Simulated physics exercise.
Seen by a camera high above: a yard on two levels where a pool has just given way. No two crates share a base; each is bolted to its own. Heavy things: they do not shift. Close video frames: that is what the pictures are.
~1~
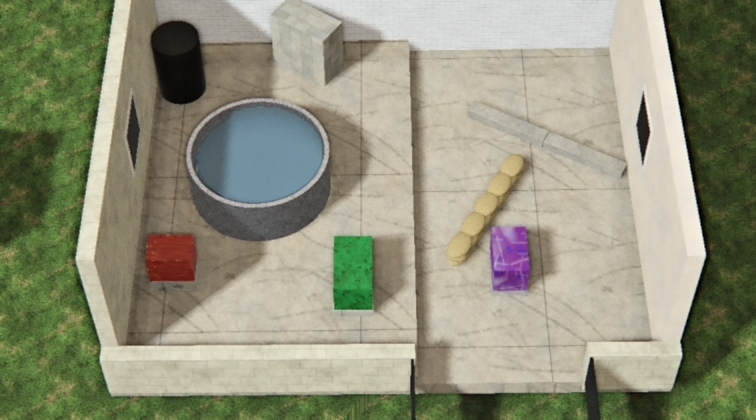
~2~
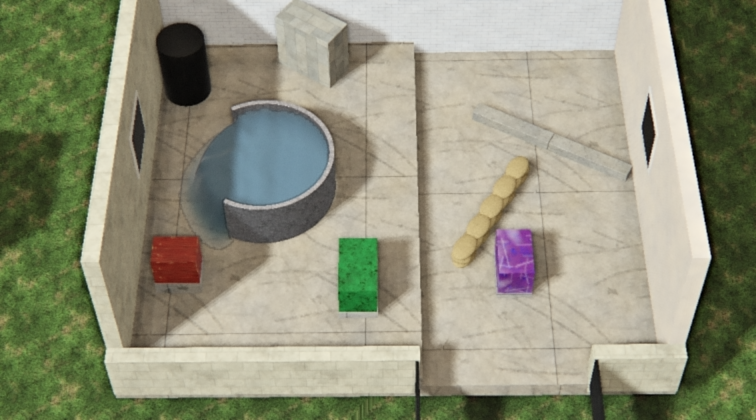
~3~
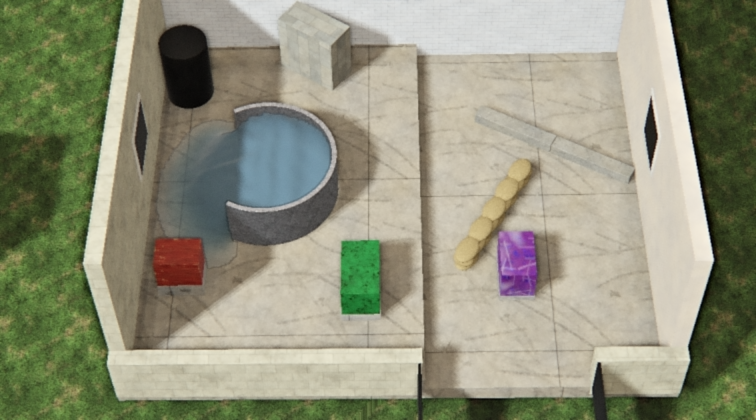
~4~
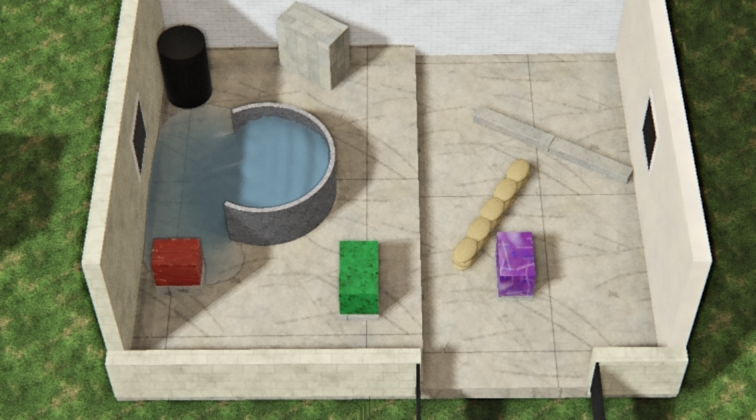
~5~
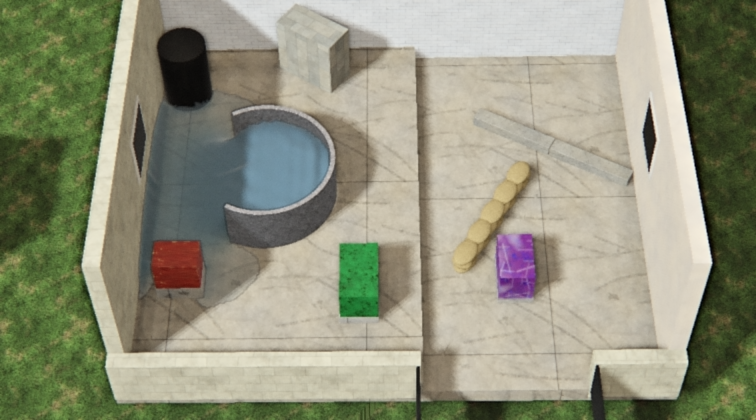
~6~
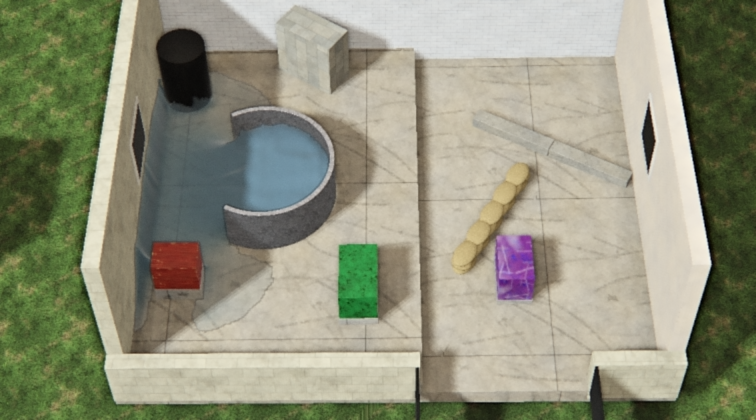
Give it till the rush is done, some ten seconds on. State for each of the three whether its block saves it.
The green crate is not saved and gets wet. The purple crate is saved. The red crate is not saved and gets wet.
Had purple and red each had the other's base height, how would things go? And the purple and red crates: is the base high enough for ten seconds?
Taking them in turn, the purple crate stays unflooded and the red crate gets reached.
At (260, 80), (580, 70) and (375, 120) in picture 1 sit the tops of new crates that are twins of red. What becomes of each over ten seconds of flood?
Respectively: Is reached, comes through fine and comes through fine.
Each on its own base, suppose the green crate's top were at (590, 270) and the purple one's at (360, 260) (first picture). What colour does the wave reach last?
Answer: The one in green.
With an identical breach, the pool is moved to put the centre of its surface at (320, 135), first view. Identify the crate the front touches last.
That would be the purple crate.
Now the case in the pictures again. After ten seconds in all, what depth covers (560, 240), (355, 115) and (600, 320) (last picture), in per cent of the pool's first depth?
Readings in sequence: 4, 4, 4 percent.
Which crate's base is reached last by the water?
Last is the purple one.
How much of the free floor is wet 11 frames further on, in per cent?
I reckon around 30 %.
A moment on, water covers 15 % of the floor; the green crate not reached, the purple crate not reached, the red crate water round its plinth.
Next, water covers 30 % of the floor; the green crate water round its plinth, the purple crate not reached, the red crate water round its plinth.
Then, water covers 55 % of the floor; the green crate water round its plinth, the purple crate water round its plinth, the red crate water round its plinth.
Later, water covers 75 % of the floor; the green crate water round its plinth, the purple crate water round its plinth, the red crate water round its plinth.
In the end, water covers 90 % of the floor; the green crate was topped, the purple crate stayed above the water, the red crate was topped.
